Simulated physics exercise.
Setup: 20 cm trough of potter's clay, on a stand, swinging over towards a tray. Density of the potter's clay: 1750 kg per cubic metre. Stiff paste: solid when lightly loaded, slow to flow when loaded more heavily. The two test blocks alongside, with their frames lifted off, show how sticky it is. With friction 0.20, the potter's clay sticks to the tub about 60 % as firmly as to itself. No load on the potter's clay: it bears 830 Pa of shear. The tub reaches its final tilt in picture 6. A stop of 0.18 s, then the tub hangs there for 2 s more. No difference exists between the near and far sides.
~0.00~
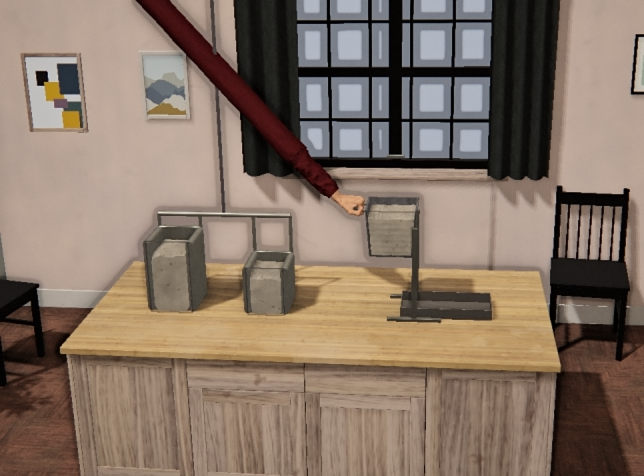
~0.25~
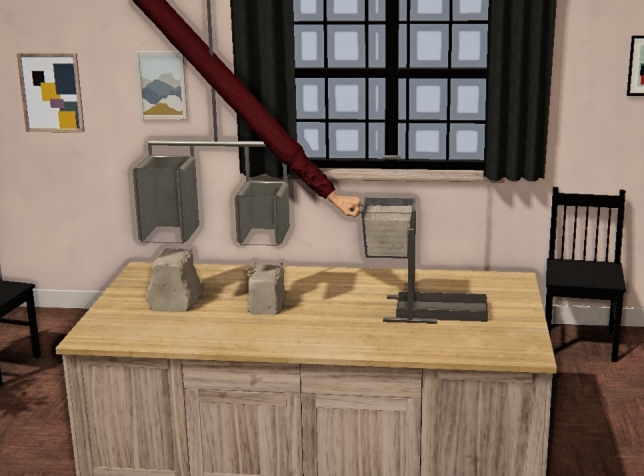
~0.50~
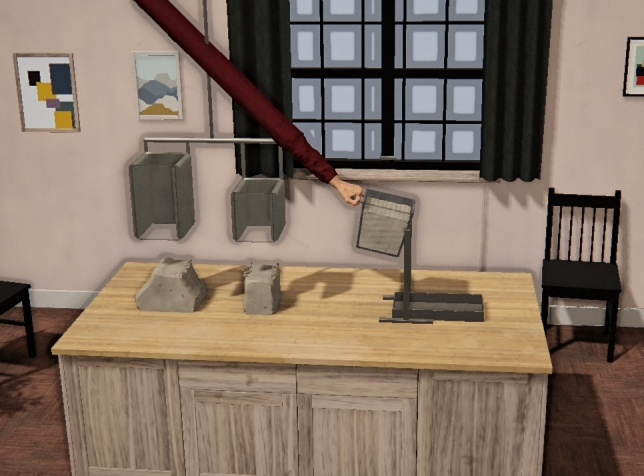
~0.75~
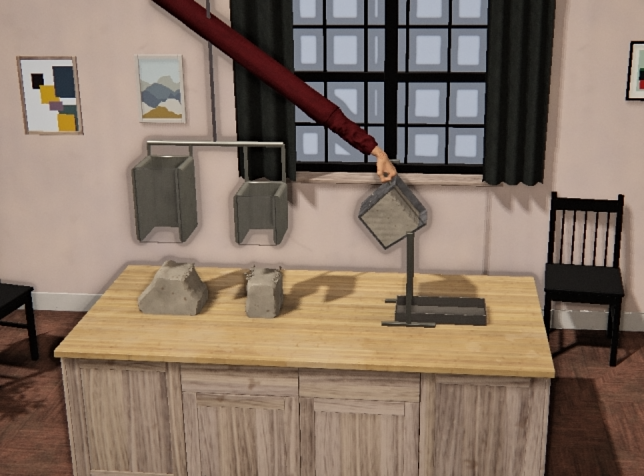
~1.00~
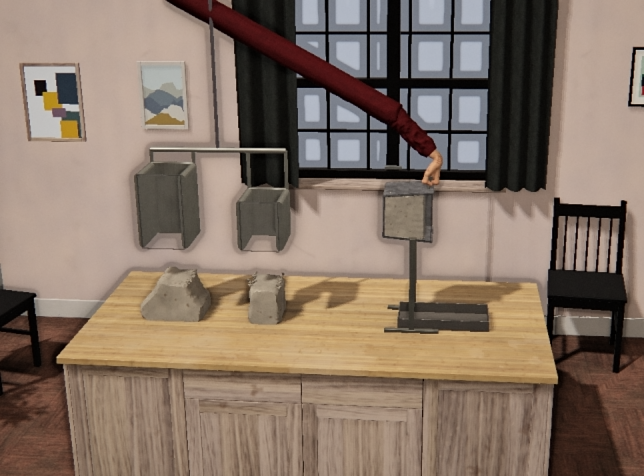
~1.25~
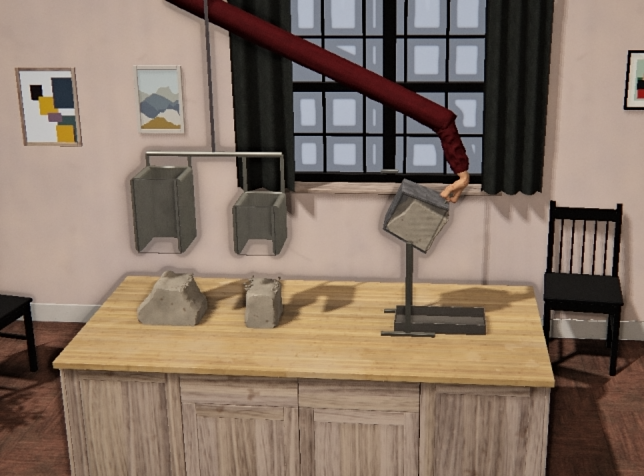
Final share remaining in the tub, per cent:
Near 0 %.
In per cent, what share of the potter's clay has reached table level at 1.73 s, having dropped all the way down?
About 80 per cent.
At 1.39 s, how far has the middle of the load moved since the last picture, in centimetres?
Distance: About 10 cm.
After 1.39 s, the tub is at 116 degrees and holds 49 %.
After 1.56 s, the tub is at 116 degrees and holds 1 %.
After 1.73 s, the tub is at 116 degrees and holds 0 %.
After 1.90 s, the tub is at 116 degrees and holds 0 %.
After 3.25 s, the tub is at 116 degrees and holds 0 %.
